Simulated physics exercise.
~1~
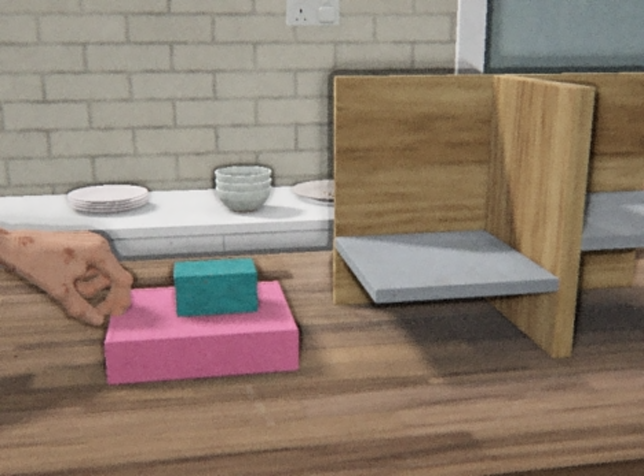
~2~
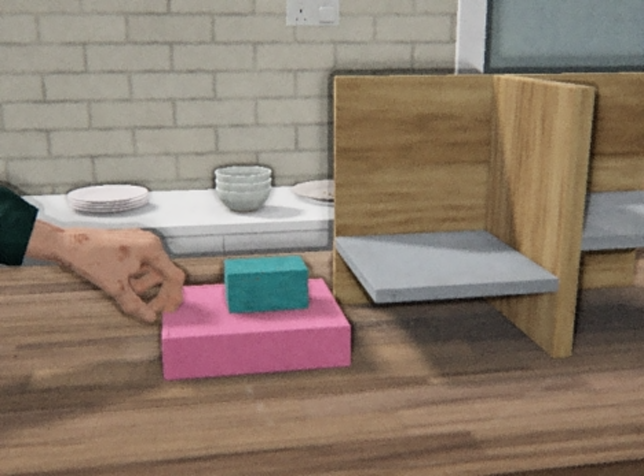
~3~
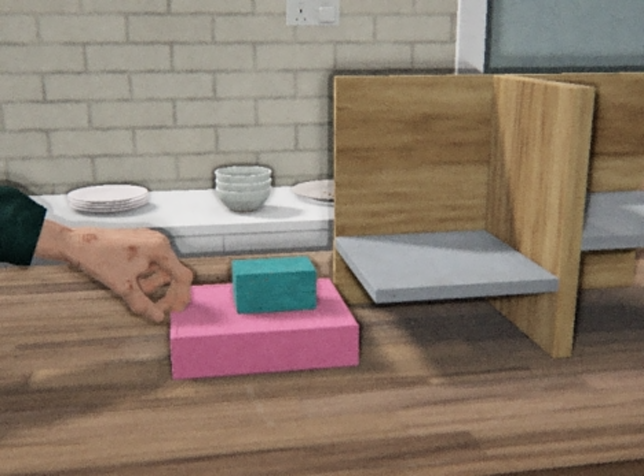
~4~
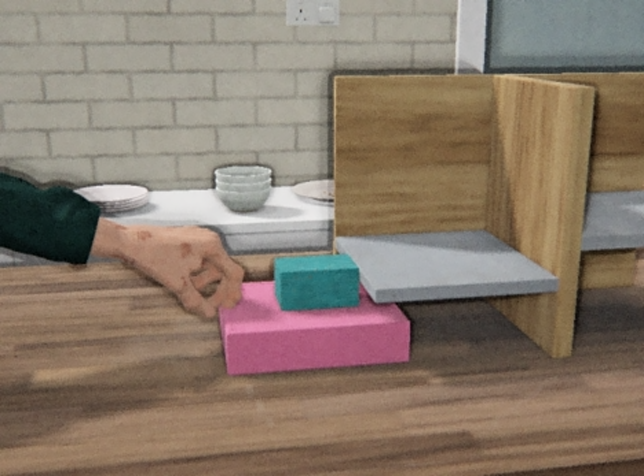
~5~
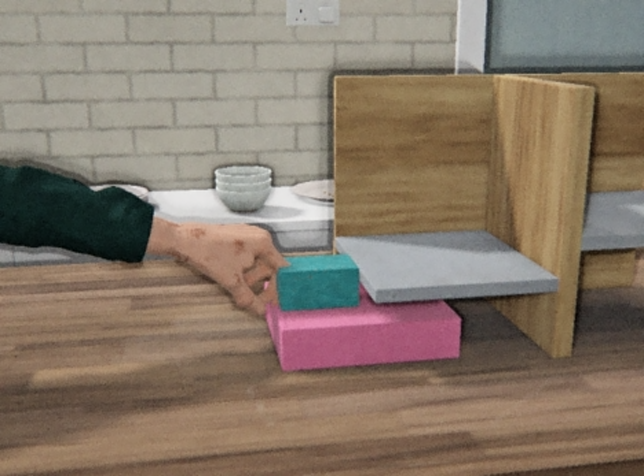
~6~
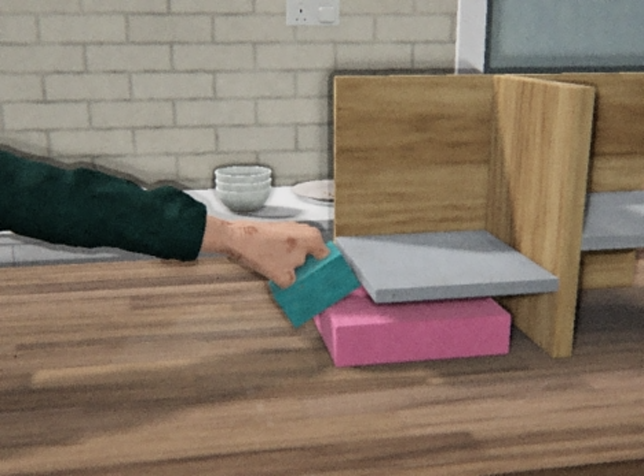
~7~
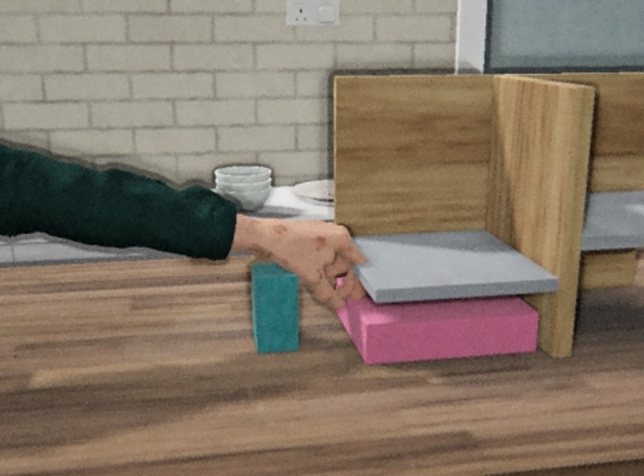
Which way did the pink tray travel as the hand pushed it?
The pink tray moved to the right, sliding along the counter and in under the grey shelf.
